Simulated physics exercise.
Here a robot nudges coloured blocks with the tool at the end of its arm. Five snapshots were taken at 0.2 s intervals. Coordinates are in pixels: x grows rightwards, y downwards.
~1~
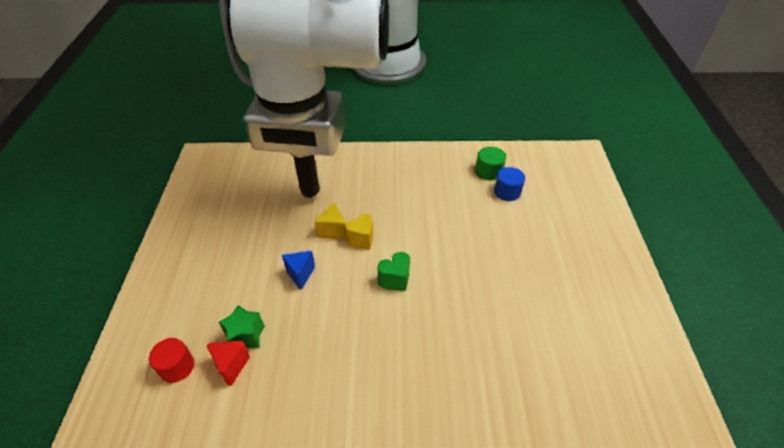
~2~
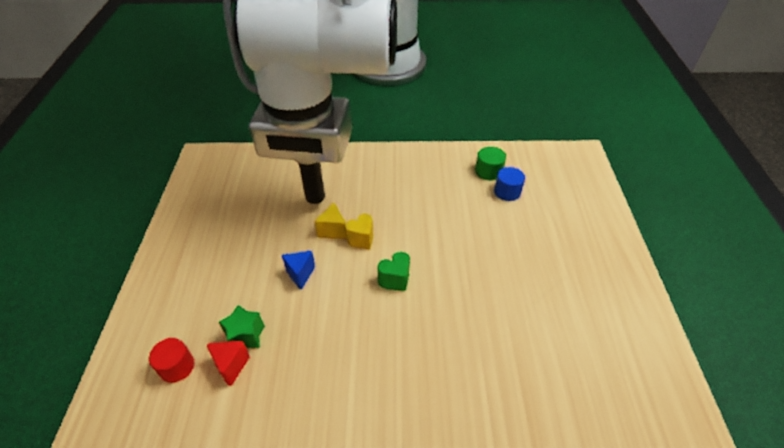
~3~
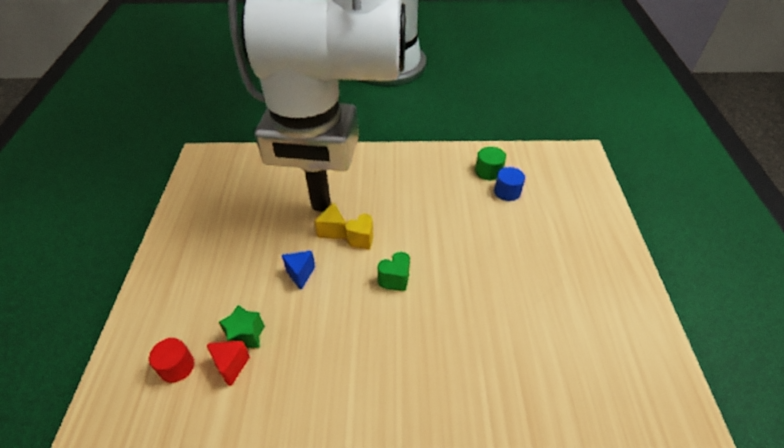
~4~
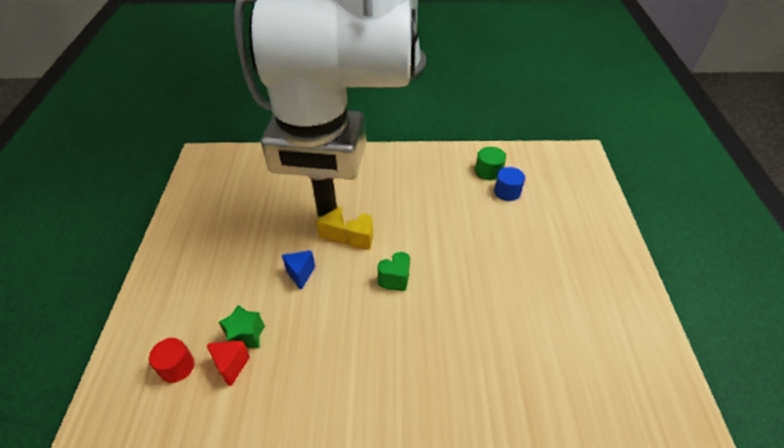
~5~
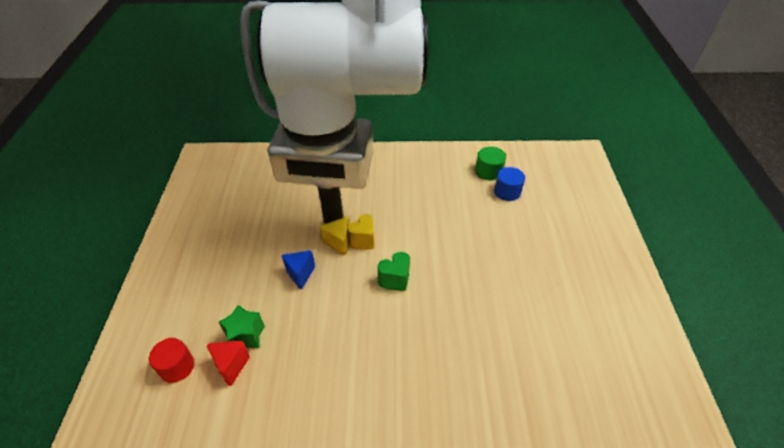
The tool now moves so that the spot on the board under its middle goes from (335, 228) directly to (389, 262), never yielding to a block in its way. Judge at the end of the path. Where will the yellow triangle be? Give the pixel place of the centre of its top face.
At (350, 245).
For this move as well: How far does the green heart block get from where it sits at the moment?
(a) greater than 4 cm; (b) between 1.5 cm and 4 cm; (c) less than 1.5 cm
c: Less than 1.5 cm.
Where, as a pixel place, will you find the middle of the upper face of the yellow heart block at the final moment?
I'd expect the centre of its top face to be at (410, 247).
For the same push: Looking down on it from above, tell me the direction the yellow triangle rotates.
If we look at it from overhead, the yellow triangle pivots clockwise.
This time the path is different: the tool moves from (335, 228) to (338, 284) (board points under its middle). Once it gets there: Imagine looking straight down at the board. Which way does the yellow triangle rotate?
The sense of turning is anti-clockwise.
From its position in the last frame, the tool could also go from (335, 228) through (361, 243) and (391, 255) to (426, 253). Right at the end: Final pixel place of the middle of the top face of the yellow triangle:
At (349, 243).
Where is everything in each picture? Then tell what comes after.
In the first frame, tip of the tool at (310, 190), middles of tops, blue triangle at (297, 259), yellow triangle at (331, 215), yellow heart block at (361, 224), green heart block at (396, 264).
In the second frame, tool at (316, 197), nothing pushed.
In the third frame, tool at (321, 204), nothing pushed.
In the fourth frame, tool at (327, 212), yellow triangle at (334, 218).
In the fifth frame, tool at (334, 220), blue triangle at (297, 259), yellow triangle at (337, 227), yellow heart block at (362, 225), green heart block at (396, 264).
On the path given first. Halfway along, tool at (361, 237); yellow triangle at (349, 244), turned 60° clockwise; yellow heart block at (382, 238), turned 50° anticlockwise.
At the end, tool at (388, 255); blue triangle unmoved; yellow triangle at (350, 245), turned 65° clockwise; yellow heart block at (410, 247), turned 45° anticlockwise; green heart block at (403, 267), turned 45° clockwise.
